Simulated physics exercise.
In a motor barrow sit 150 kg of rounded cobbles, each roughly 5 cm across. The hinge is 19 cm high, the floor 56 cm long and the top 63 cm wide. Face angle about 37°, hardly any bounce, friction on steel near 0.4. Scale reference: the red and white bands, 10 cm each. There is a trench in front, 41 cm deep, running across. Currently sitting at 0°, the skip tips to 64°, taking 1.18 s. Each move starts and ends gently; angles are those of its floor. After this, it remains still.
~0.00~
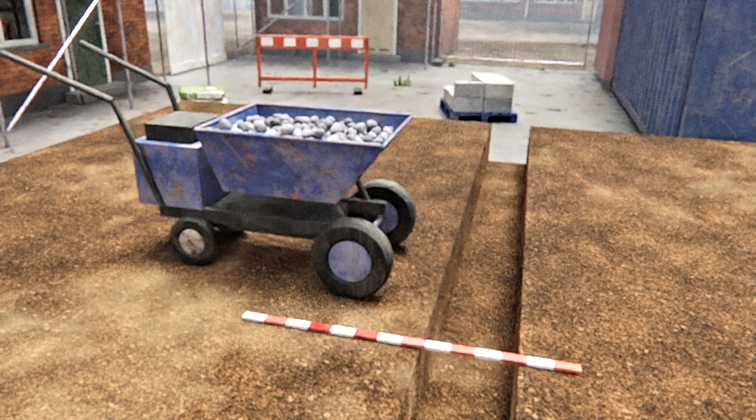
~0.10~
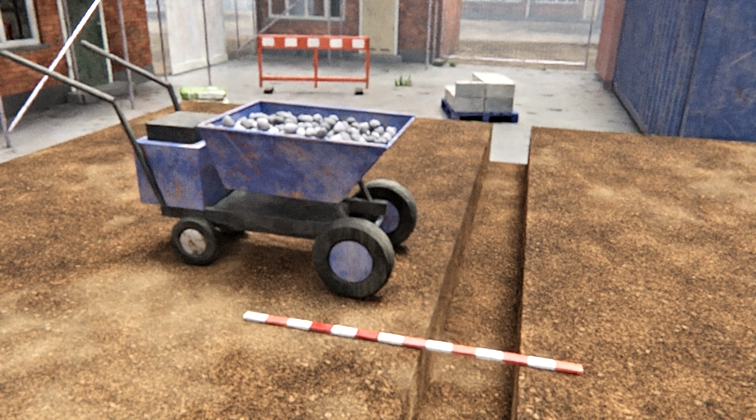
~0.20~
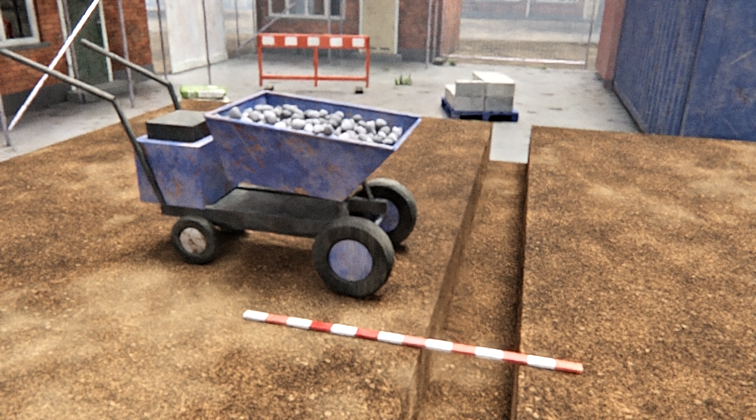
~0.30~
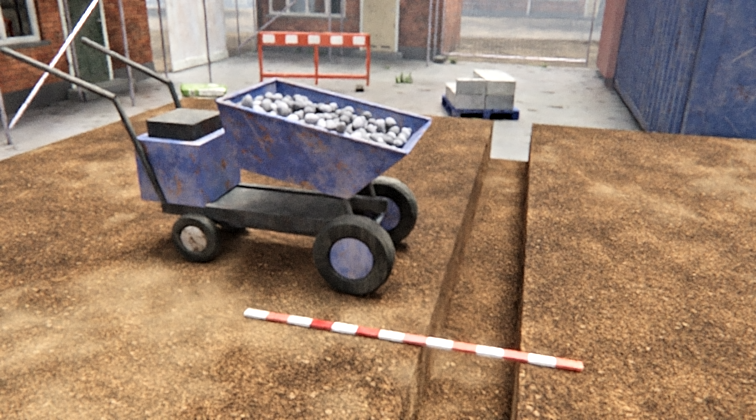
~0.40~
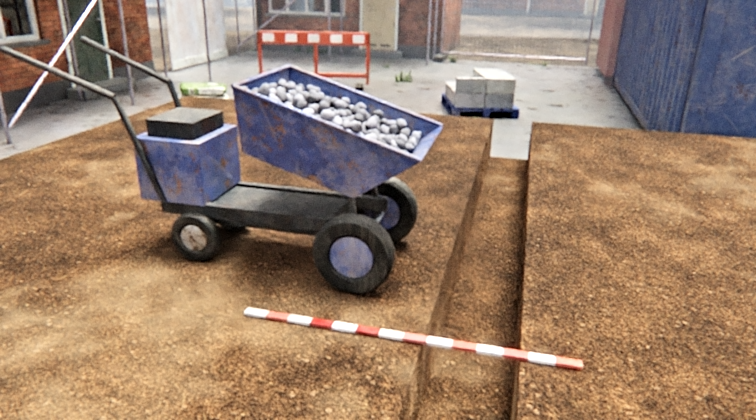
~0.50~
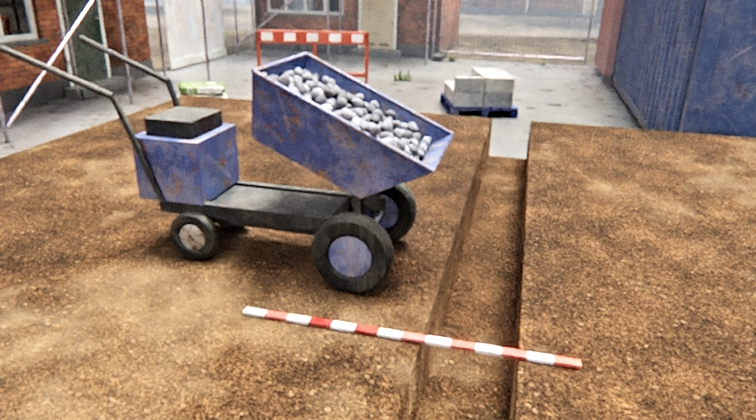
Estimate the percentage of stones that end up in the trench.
Roughly 56 per cent.
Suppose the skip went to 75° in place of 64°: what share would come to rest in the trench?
It would be near 55 per cent.
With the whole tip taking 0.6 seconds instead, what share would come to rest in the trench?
It would come to roughly 40 per cent.
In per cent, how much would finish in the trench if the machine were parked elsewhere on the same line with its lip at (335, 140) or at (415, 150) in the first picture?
It'd be around 85 per cent and after that around 30 per cent.
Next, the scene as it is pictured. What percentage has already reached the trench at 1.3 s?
15 per cent, give or take.
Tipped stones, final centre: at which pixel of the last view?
Around (503, 332).
After 0.9 s the floor is at 54°; 100 % in the skip; the foremost stones are at (469, 201).
After 1.3 s the floor is at 64°; 73 % in the skip, 16 % in the trench, 11 % past the trench; the foremost stones are at (565, 285).
After 1.6 s the floor is at 64°; 41 % in the skip, 26 % in the trench, 33 % past the trench; the foremost stones are at (683, 300).
After 3.6 s the floor is at 64°; 10 % in the skip, 56 % in the trench, 34 % past the trench; the foremost stones are past the picture's edge.
